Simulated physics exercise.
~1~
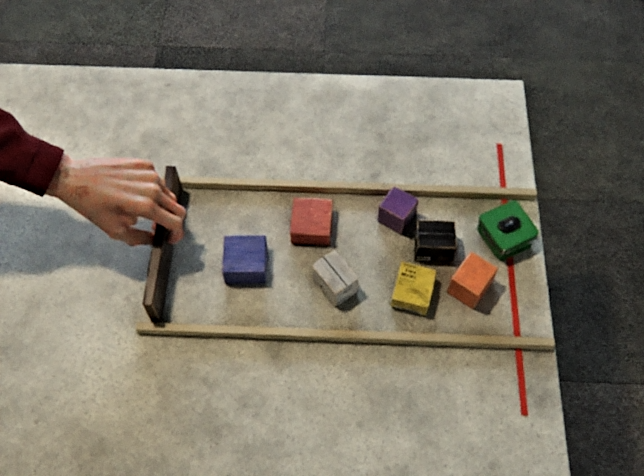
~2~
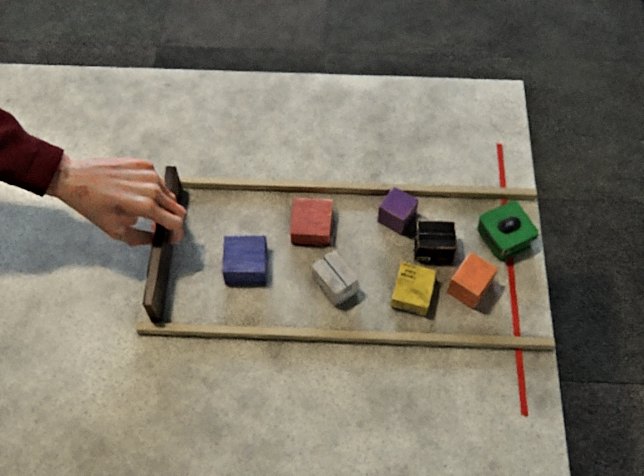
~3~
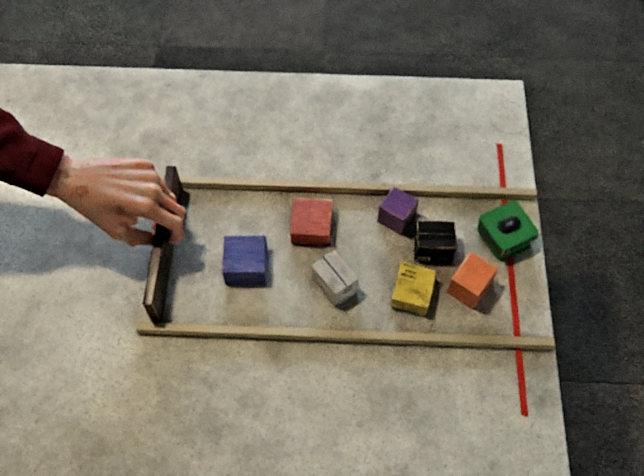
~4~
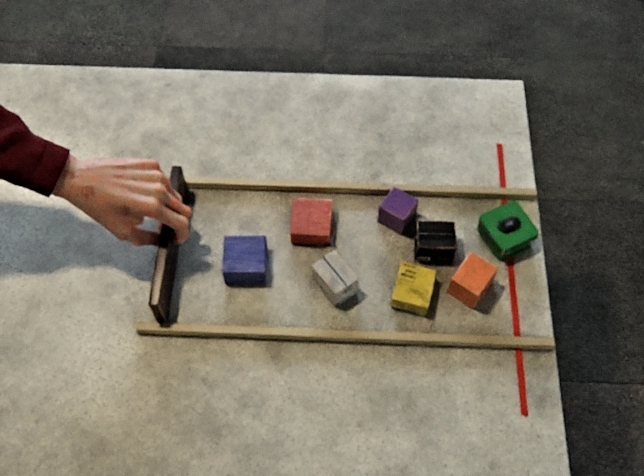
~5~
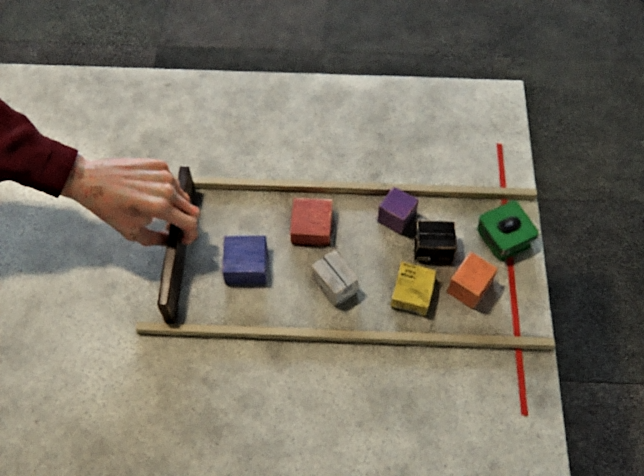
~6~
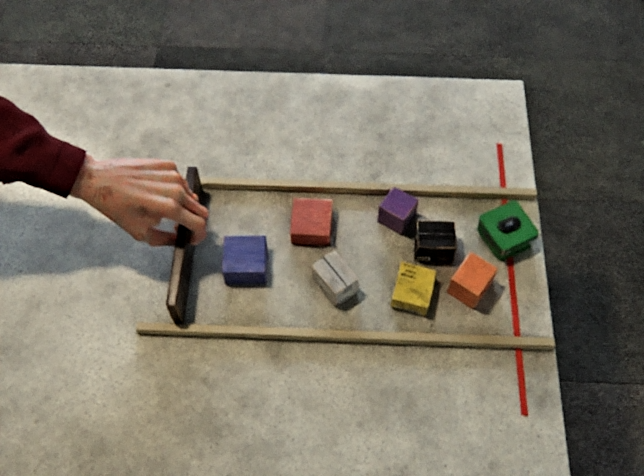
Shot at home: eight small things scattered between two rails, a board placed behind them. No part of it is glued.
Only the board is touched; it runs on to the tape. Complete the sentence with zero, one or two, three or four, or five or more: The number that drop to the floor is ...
The number that drop to the floor is five or more.
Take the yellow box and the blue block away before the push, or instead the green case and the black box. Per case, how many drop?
First 4, then 4.
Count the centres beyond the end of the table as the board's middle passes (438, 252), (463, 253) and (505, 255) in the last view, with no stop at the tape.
1; 3; 5.
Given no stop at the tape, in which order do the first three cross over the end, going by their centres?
It goes the orange block, followed by the green case, and then the yellow box.
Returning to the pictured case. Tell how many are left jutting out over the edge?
The figure is 3.
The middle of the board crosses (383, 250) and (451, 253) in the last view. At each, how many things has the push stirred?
The first number is 7, the next one 8.
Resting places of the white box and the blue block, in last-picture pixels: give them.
White box: (554, 306); blue block: (535, 271).
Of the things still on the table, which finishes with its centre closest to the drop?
Result - the white box.
Early on, none off yet; green case at rest near (506, 231); orange block at rest near (472, 280); black box at rest near (435, 241).
Finally, the number that fall off is five or more; lost, purple block, yellow box, black box, orange block and green case.
